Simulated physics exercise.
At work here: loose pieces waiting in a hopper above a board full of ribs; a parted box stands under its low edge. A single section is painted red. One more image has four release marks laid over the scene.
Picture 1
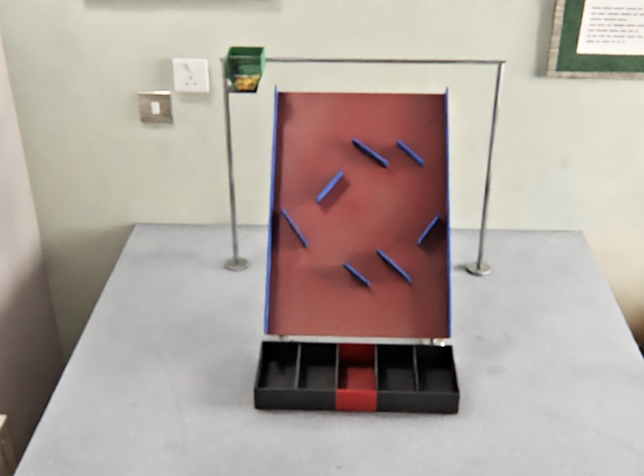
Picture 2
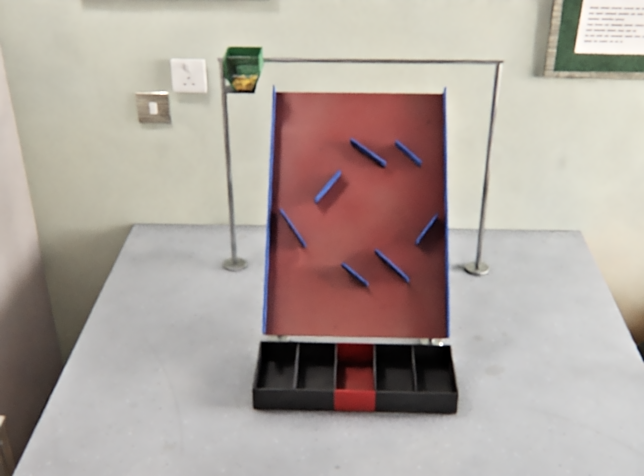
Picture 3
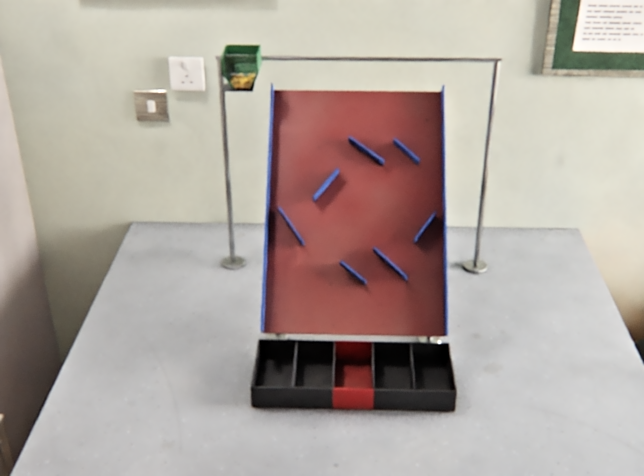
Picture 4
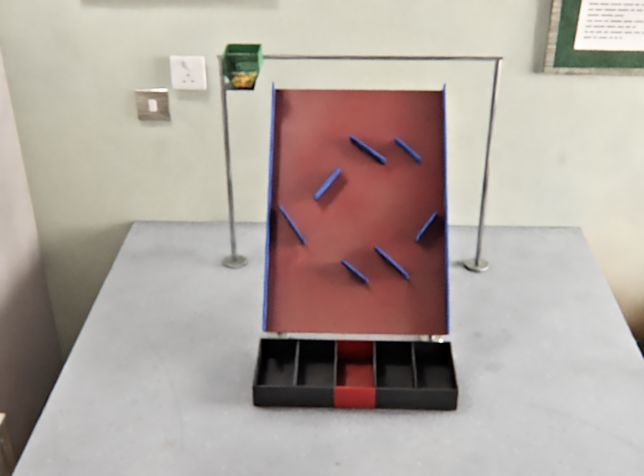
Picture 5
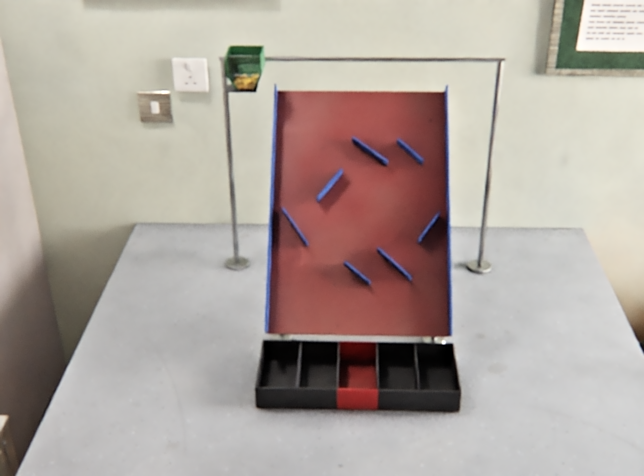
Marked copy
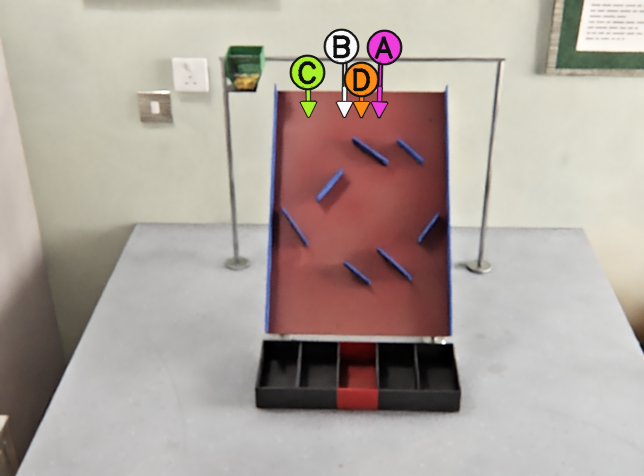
On a pale grey table by a wall, a red board with blue ribs stood above a black box with one red section, a small green hopper at upper left, and nothing moved.
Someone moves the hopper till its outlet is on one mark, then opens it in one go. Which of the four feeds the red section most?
Mark C does it best.
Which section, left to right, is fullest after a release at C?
The third from the left.
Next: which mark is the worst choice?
The answer is A.
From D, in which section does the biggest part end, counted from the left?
The fifth.
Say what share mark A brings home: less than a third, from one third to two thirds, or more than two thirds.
Mark A gives less than a third.
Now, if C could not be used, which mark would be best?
That would be B.
On the marked copy, mark A meets the board at (379, 111); mark B meets the board at (344, 111); mark C meets the board at (308, 111); mark D meets the board at (361, 111).
If A is chosen, none in the red section, all in other sections.
If B is chosen, about a quarter in the red section, about two thirds in other sections, a small part outside the box.
If C is chosen, about half in the red section, about a third in other sections, a small part outside the box.
If D is chosen, a small part in the red section, most in other sections, a stray few outside the box.
